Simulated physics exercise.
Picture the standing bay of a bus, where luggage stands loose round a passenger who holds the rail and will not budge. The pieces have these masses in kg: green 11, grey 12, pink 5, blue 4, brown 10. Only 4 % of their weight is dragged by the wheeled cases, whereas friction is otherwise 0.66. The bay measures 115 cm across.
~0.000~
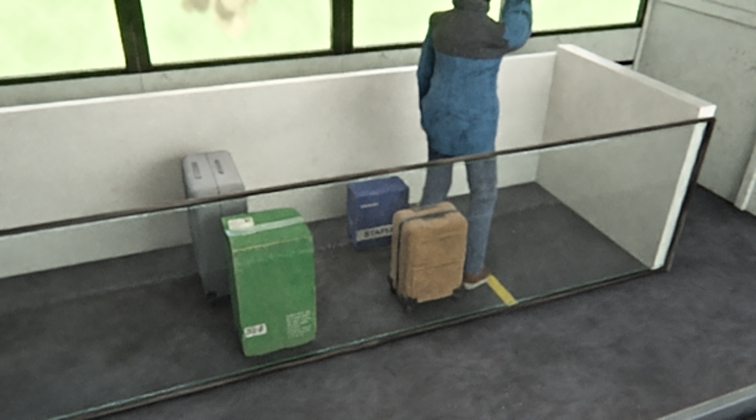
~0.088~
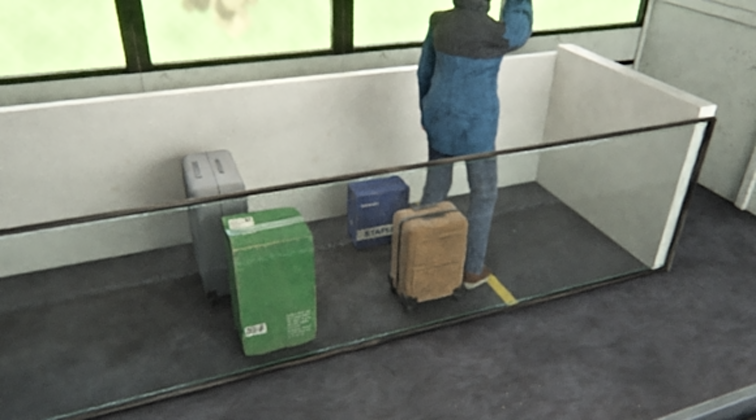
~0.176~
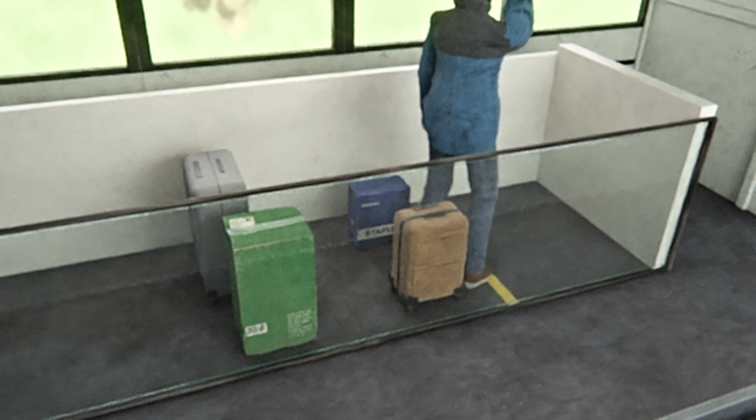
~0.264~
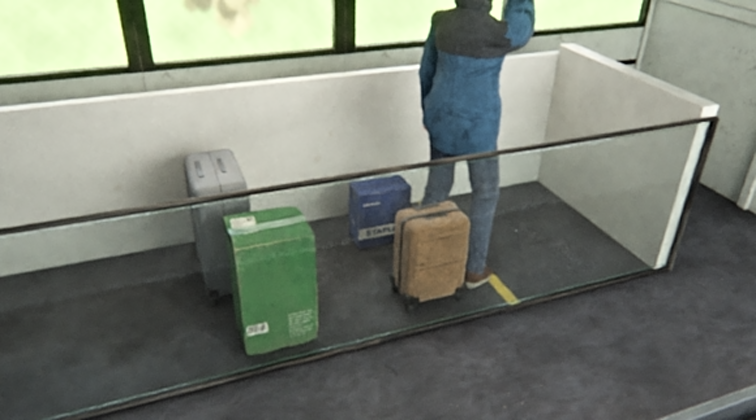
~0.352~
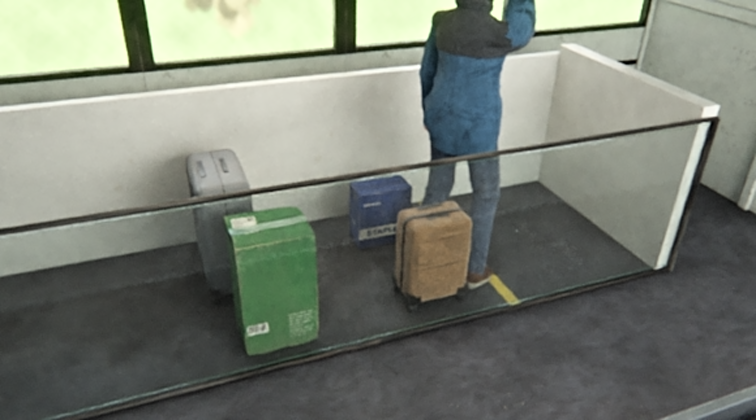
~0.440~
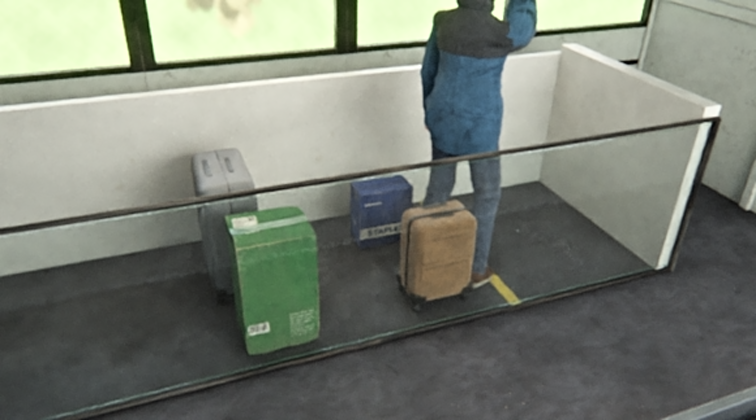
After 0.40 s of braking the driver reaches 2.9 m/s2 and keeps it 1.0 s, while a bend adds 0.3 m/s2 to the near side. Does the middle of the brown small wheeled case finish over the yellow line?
No.
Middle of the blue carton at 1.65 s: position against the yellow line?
Position: Approx. 20 cm short.
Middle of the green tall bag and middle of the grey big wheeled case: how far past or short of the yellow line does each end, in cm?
Green tall bag short by 120, grey big wheeled case short by 50.
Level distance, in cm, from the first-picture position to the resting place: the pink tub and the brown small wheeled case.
Pink tub 50 and brown small wheeled case 10.
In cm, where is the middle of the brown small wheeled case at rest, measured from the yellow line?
Roughly 30 cm short.
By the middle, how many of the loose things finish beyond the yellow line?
In all, 0.
After 0.75 s the brown small wheeled case is 31 cm short of the yellow line, tilted 0°, near (451, 257) in the last picture's view.
After 1.15 s the brown small wheeled case is 30 cm short of the yellow line, tilted 0°, near (455, 259) in the last picture's view; the pink tub 77 cm short of the yellow line, tilted 0°.
After 1.65 s the brown small wheeled case is 30 cm short of the yellow line, tilted 0°, near (455, 259) in the last picture's view; the pink tub 53 cm short of the yellow line, tilted 0°.
When all is still (2.2 s), green tall bag stops short of the yellow line; grey big wheeled case stops short of the yellow line; pink tub stops short of the yellow line; blue carton stops short of the yellow line; brown small wheeled case stops short of the yellow line.
